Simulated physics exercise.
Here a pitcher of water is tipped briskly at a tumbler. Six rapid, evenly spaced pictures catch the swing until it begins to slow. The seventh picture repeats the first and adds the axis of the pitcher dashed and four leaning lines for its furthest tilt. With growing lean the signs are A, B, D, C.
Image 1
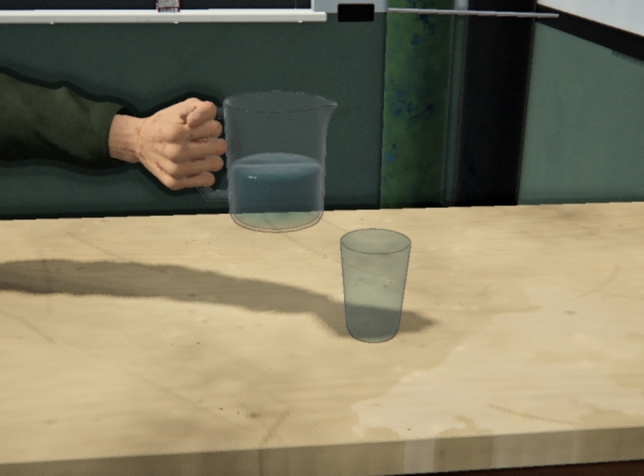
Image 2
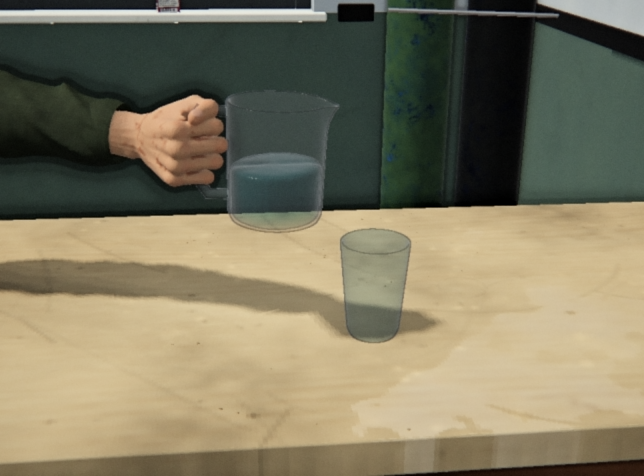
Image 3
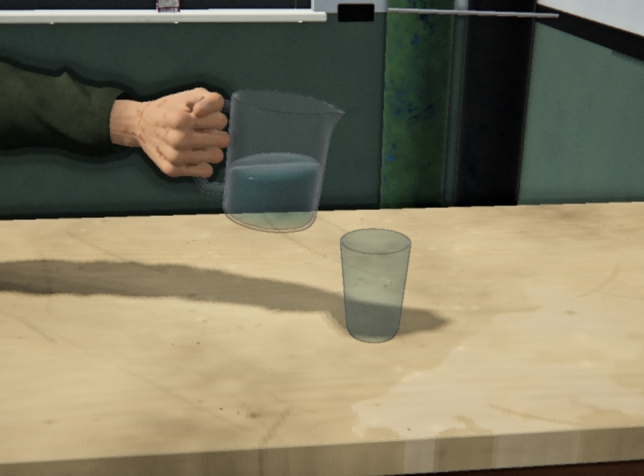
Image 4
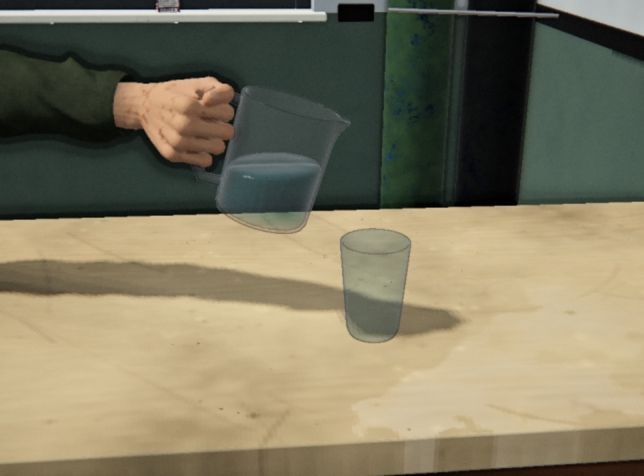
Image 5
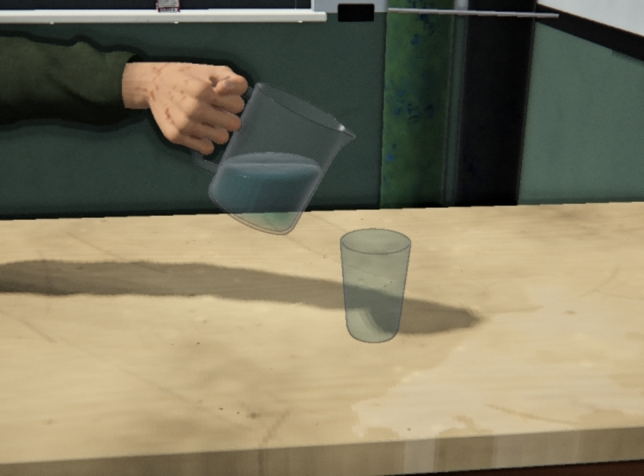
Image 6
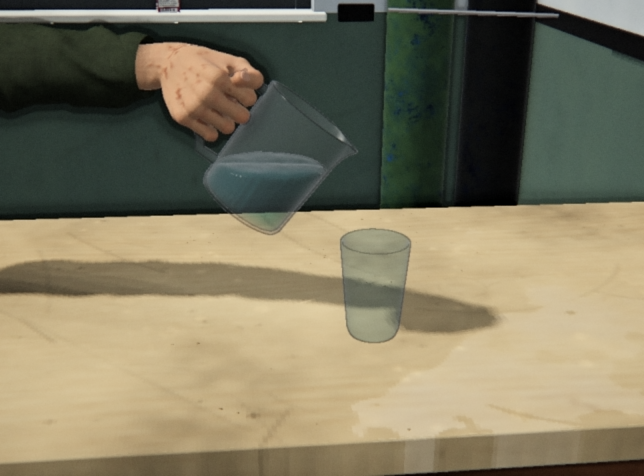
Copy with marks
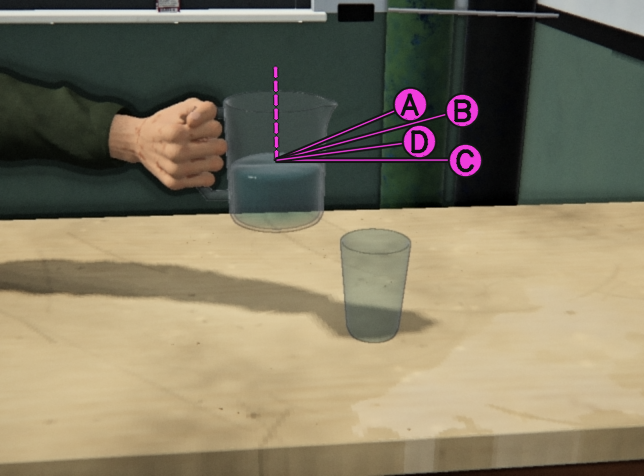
A hand on the left held a clear pitcher of bluish water upright, then tilted it steadily to the right above an empty glass on a pale tabletop, with the water still inside.
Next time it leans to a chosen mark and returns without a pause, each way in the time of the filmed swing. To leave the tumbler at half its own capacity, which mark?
The best tilt is B.
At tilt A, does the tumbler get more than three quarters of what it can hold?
No, it does not.
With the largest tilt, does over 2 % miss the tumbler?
Yes, it does.
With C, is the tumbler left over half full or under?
Over half.
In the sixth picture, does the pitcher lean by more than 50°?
No, it does not.
On the marked copy, A at (395, 110); B at (446, 114); C at (448, 160); D at (402, 143).
If A is chosen, the tumbler ends with about 30 % of what it can hold.
If B is chosen, the tumbler ends with about 51 % of what it can hold.
If C is chosen, the tumbler ends with about 84 % of what it can hold; 8 % of the water is spilt.
If D is chosen, the tumbler ends with about 67 % of what it can hold; 6 % of the water is spilt.
